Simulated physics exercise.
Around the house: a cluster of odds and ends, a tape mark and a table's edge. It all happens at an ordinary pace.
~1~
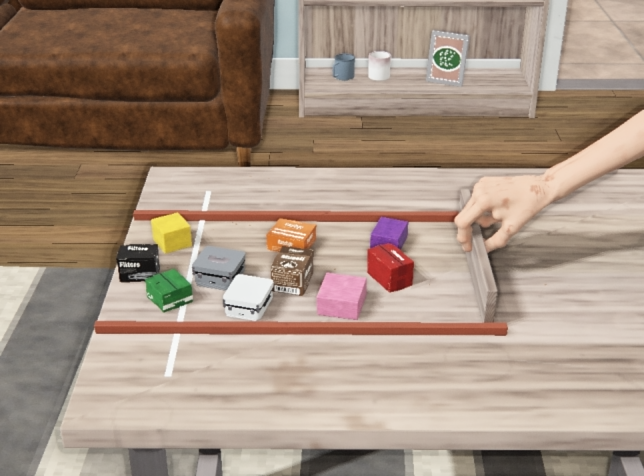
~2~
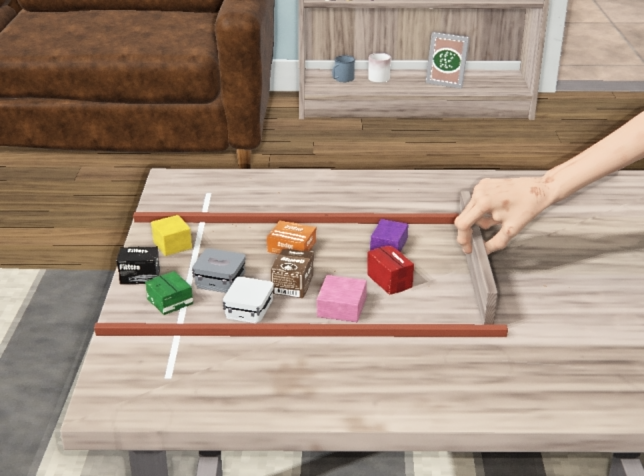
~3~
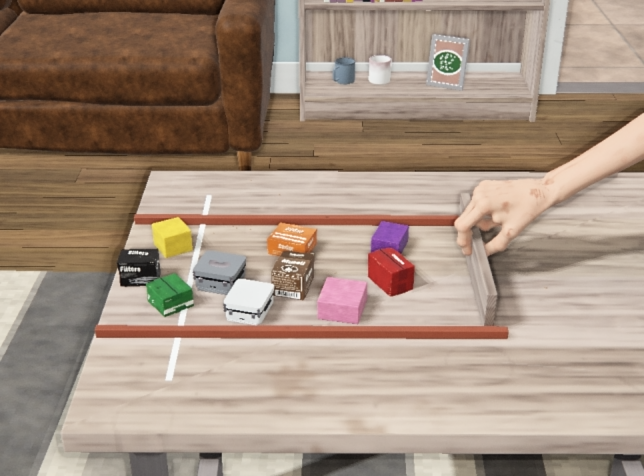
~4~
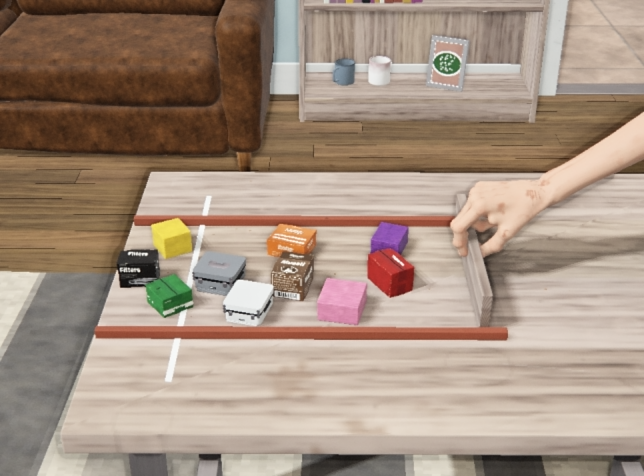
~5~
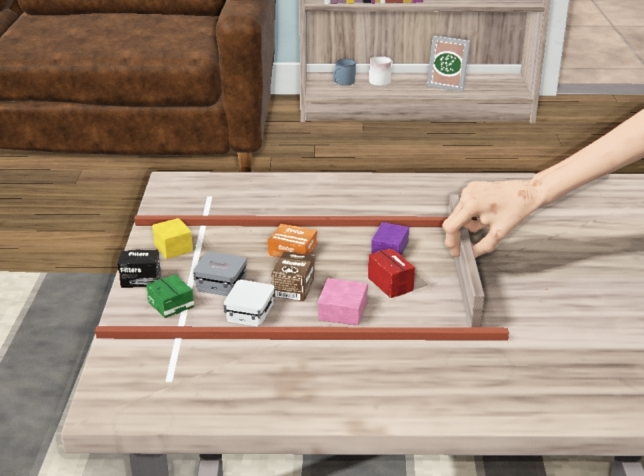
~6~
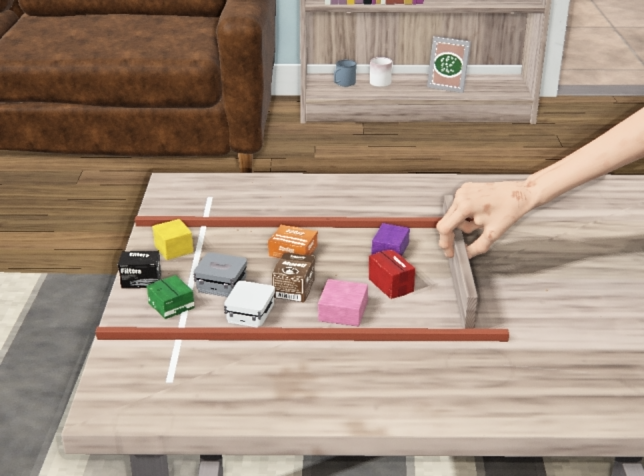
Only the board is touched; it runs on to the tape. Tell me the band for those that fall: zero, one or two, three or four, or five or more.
Outcome: The number that fall off is three or four.
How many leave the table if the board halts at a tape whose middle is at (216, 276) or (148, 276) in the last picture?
Down on the floor: 1 and 7.
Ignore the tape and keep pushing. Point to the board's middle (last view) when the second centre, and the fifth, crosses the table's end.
Its middle is around (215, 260) and later (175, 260).
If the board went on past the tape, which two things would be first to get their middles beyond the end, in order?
Earliest first: The black box, the green box.
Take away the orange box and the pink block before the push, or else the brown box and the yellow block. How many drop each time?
2 in the first case, 2 in the second.
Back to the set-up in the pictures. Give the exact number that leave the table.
The count is 4.
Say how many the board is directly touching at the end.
It touches 3.
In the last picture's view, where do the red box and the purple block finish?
First (178, 268), then (184, 243).
Soon after, none off yet; black box at rest near (140, 270); yellow block at rest near (173, 240); green box at rest near (171, 297).
In the end, the number that fall off is three or four; gone, grey case, green box, yellow block and black box.
